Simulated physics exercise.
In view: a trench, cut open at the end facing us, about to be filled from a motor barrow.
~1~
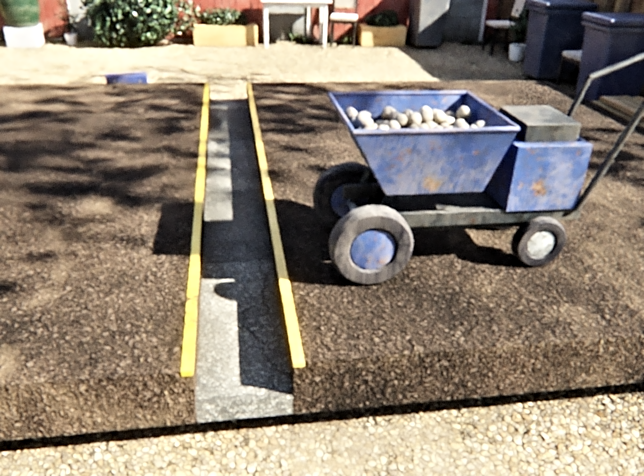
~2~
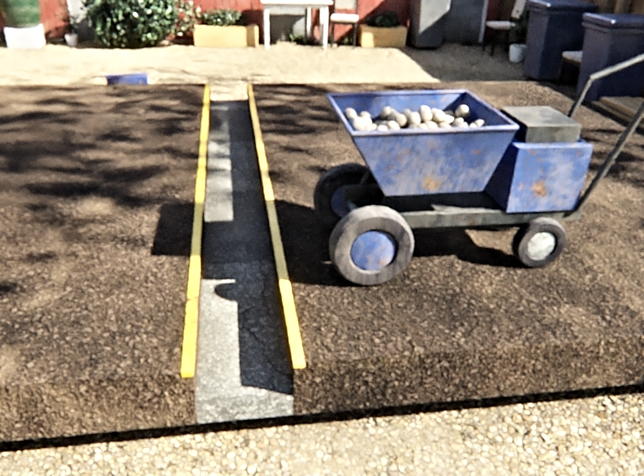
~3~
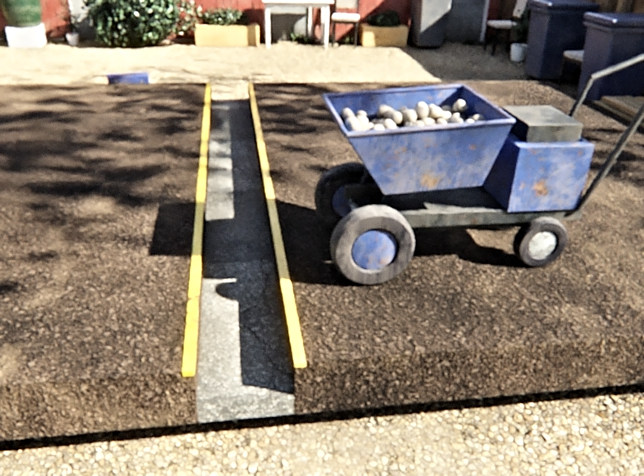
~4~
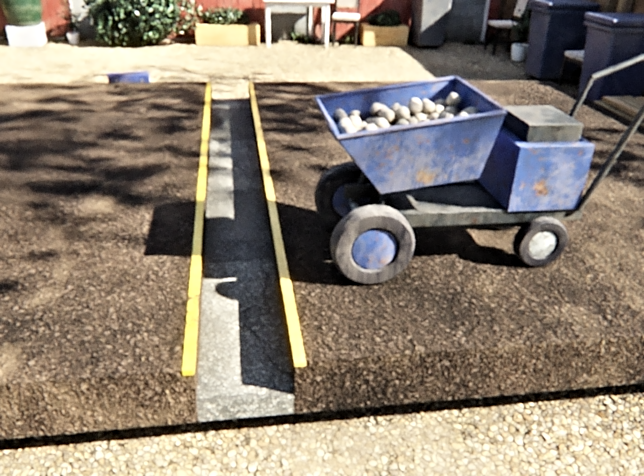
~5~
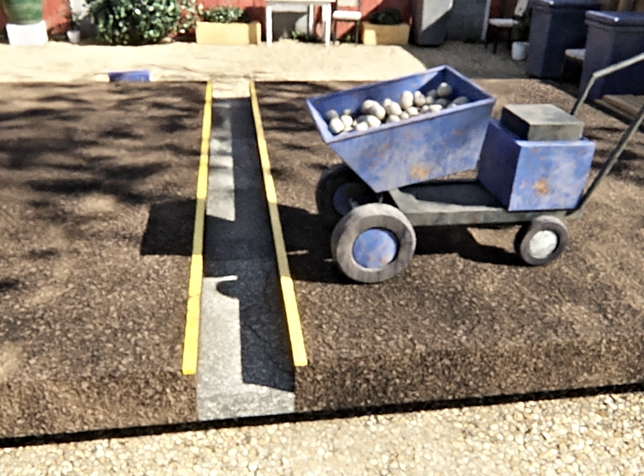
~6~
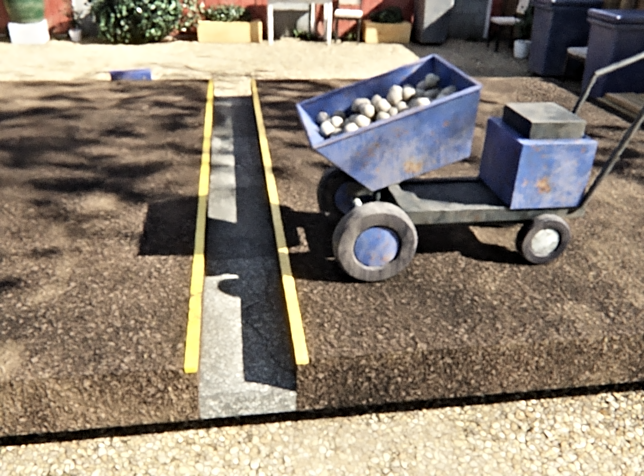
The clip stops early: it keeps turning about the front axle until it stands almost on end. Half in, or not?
Between the edges lies the larger part of the load.
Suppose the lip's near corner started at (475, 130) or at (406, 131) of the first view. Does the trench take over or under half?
One: Below a half. Two: The larger part.
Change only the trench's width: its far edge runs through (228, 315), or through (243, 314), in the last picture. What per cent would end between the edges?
About 40 and 10 per cent.
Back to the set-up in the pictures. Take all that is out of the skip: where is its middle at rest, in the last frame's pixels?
Close to (226, 271).
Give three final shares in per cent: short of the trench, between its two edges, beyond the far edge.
Short near 0; between near 80; beyond near 20.
Just after the last frame, skip tipped steeply; every one in the skip.
A moment on, skip tipped right over; the larger part in the skip; about a tenth in or heaped over the trench; just a few beyond it; just a few falling.
Further on, skip tipped right over; roughly a quarter in the skip; roughly two thirds in or heaped over the trench; roughly a quarter beyond it.
When it is over, skip tipped right over; the larger part in or heaped over the trench; roughly a quarter beyond it.
